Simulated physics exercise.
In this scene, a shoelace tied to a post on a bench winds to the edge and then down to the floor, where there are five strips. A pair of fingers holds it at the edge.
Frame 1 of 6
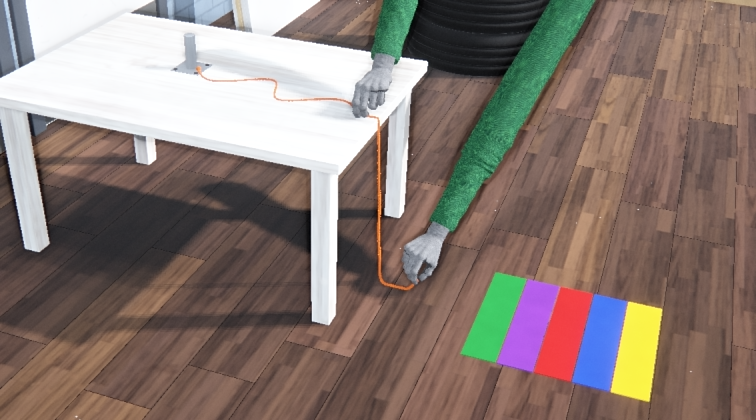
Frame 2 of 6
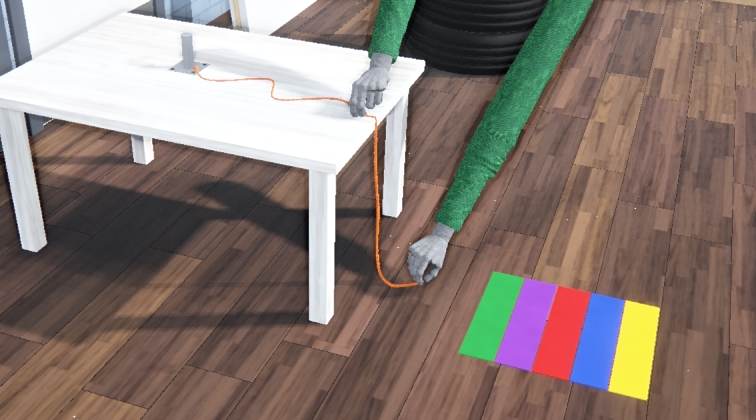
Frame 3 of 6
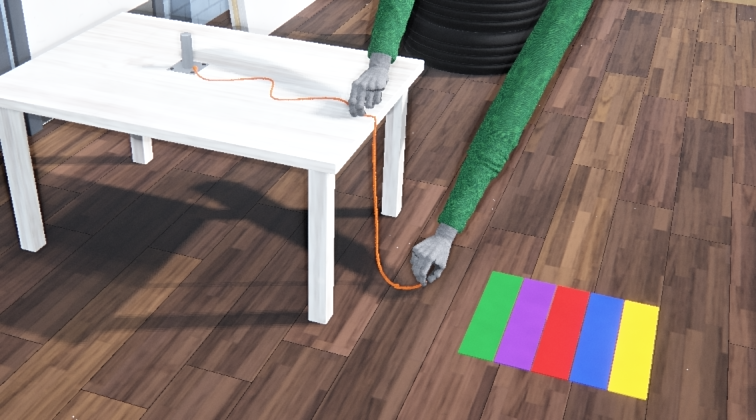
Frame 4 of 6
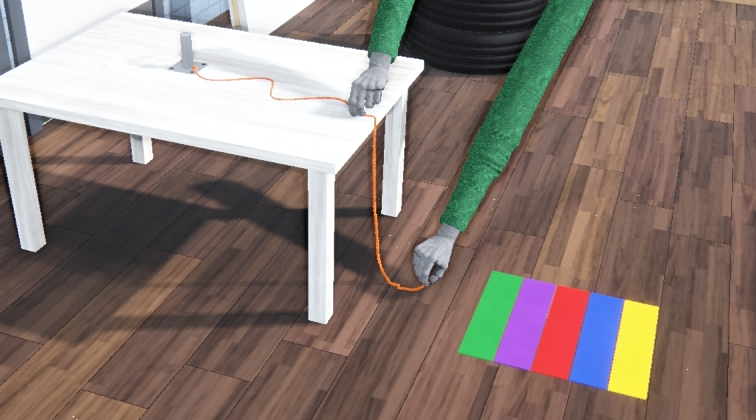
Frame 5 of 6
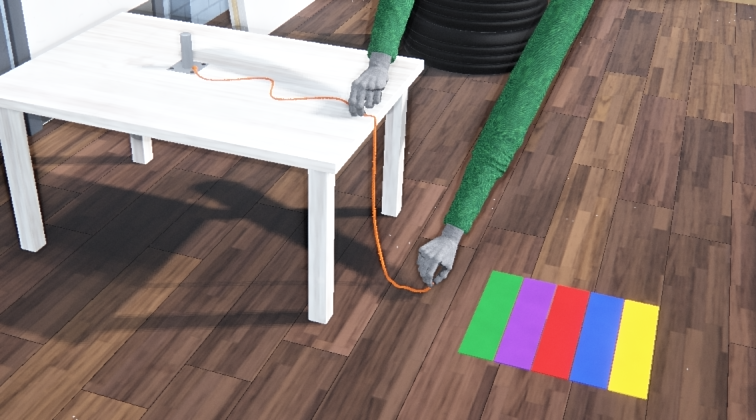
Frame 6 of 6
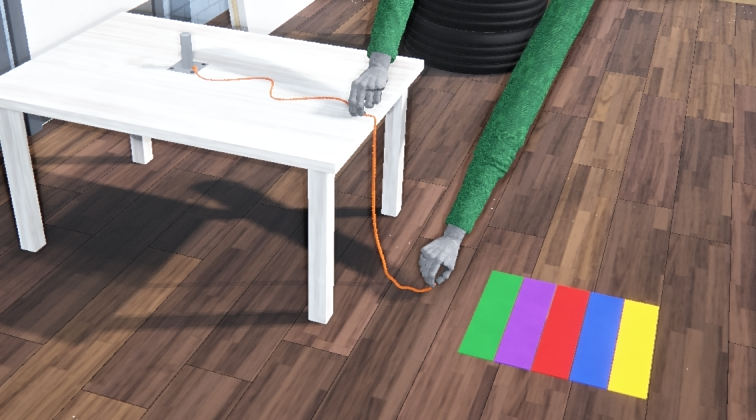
On a wood floor beside a white table, one gloved hand holds an orange shoelace at the table's edge while another, gripping its lower end, shifts slightly right toward five colored strips, green nearest; the rest stays nearly still.
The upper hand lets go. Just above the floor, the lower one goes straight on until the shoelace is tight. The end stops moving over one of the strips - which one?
The blue strip.
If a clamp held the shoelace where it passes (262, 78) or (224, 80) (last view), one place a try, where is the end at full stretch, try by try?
In order, the pixels are (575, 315) and (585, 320).
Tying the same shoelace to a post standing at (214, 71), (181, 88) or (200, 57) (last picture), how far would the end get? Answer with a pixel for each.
About (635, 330), (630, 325) and (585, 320).
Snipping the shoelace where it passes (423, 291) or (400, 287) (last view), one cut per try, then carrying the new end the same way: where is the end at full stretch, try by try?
About (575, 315) and (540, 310).
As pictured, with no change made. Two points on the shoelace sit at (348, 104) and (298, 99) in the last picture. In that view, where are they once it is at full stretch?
To (387, 126) for the first and to (339, 104) for the second.
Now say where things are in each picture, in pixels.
End (418, 280); green (484, 342); purple (520, 351); red (557, 360); blue (595, 369); yellow (633, 378), in the first picture.
End (423, 281); shoelace through (208, 80) (274, 87) (322, 99) (375, 124) (377, 196) (378, 266), in the second picture.
End (426, 282), in the third picture.
End (428, 282); shoelace through (207, 80) (273, 86) (321, 98) (374, 123) (374, 195) (380, 265), in the fourth picture.
End (433, 283), in the fifth picture.
End (435, 284); shoelace through (207, 80) (273, 86) (321, 98) (374, 123) (373, 195) (385, 265), in the sixth picture.
Soon after, end near (533, 306); over purple.
Then, end near (574, 315); over red.
At full stretch, end near (599, 321); over blue. It gets as far as the blue strip.
